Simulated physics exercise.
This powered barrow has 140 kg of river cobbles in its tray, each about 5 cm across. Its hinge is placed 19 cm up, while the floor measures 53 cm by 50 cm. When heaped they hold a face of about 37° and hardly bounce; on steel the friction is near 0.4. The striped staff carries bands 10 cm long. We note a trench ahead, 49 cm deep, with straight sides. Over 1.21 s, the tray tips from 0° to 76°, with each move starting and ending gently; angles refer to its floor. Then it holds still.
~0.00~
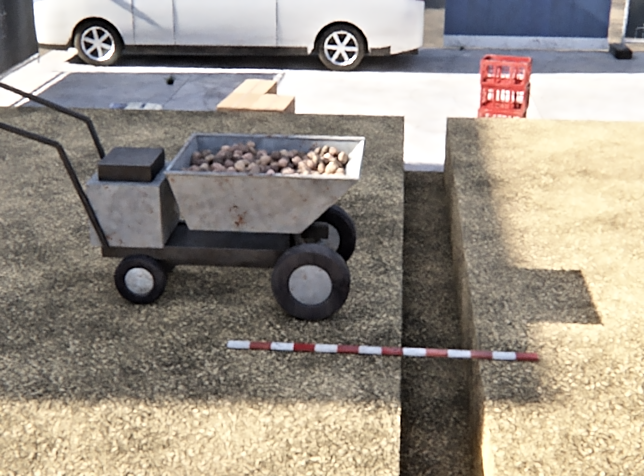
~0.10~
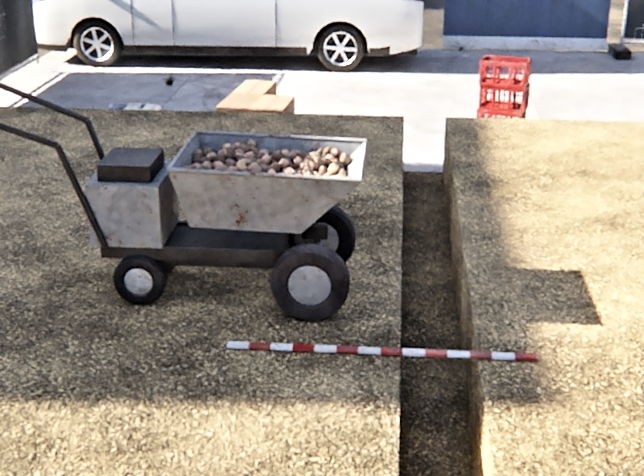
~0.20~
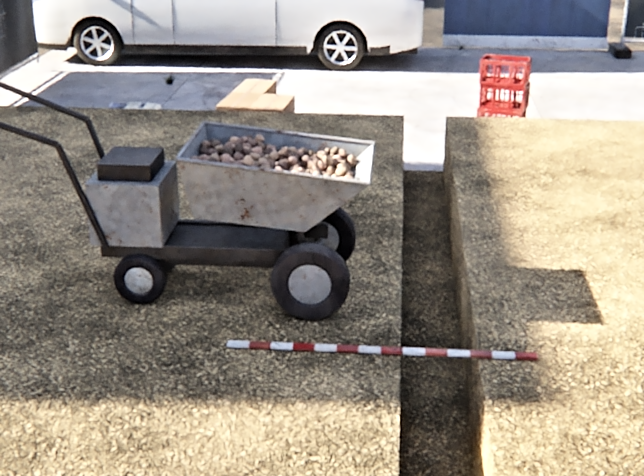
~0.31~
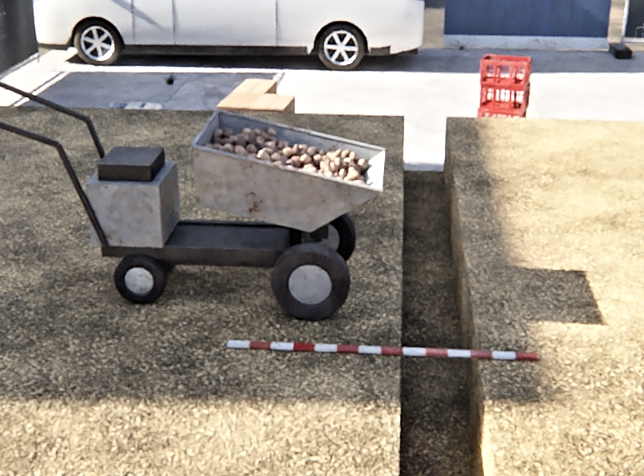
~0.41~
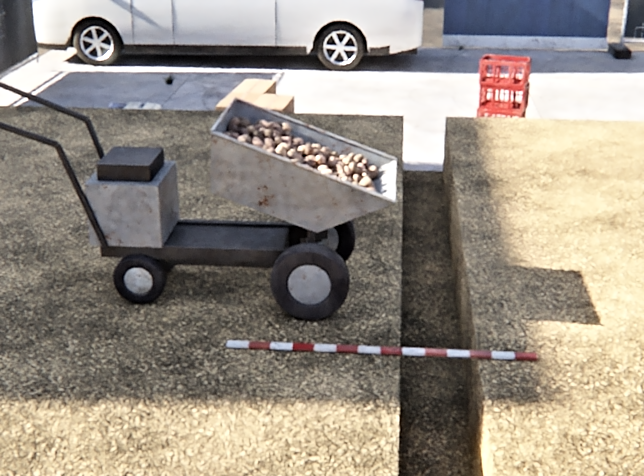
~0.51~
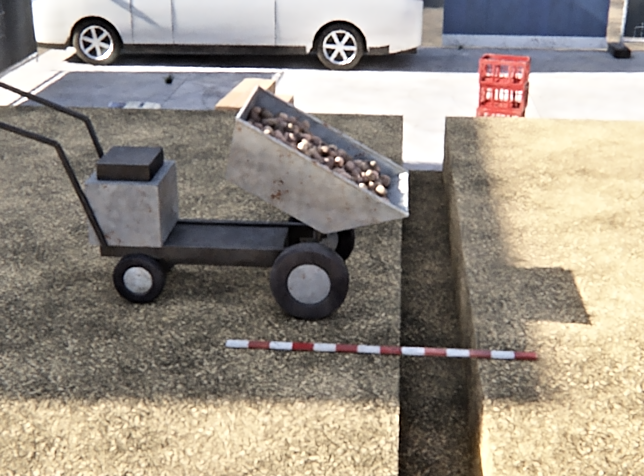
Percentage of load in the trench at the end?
65 per cent.
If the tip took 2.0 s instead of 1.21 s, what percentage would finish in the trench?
Near 70 per cent.
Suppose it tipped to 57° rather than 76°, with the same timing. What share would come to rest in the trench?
Around 55 per cent would finish in the trench.
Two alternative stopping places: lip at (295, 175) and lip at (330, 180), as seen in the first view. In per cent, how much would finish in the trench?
I'd expect close to 80 per cent at the first and 95 per cent at the second.
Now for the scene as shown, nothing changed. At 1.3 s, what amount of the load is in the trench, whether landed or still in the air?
I'd put it near 35 per cent.
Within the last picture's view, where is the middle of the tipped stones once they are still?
Roughly (452, 363), I'd say.
After 0.9 s the floor is at 64°; 99 % in the tray, 1 % in the trench; the foremost stones are at (441, 255).
After 1.3 s the floor is at 76°; 38 % in the tray, 37 % in the trench, 25 % past the trench; the foremost stones are at (554, 298).
After 1.7 s the floor is at 76°; 6 % in the tray, 58 % in the trench, 35 % past the trench; the foremost stones are past the picture's edge.
After 3.6 s the floor is at 76°; 0 % in the tray, 65 % in the trench, 35 % past the trench; the foremost stones are past the picture's edge.
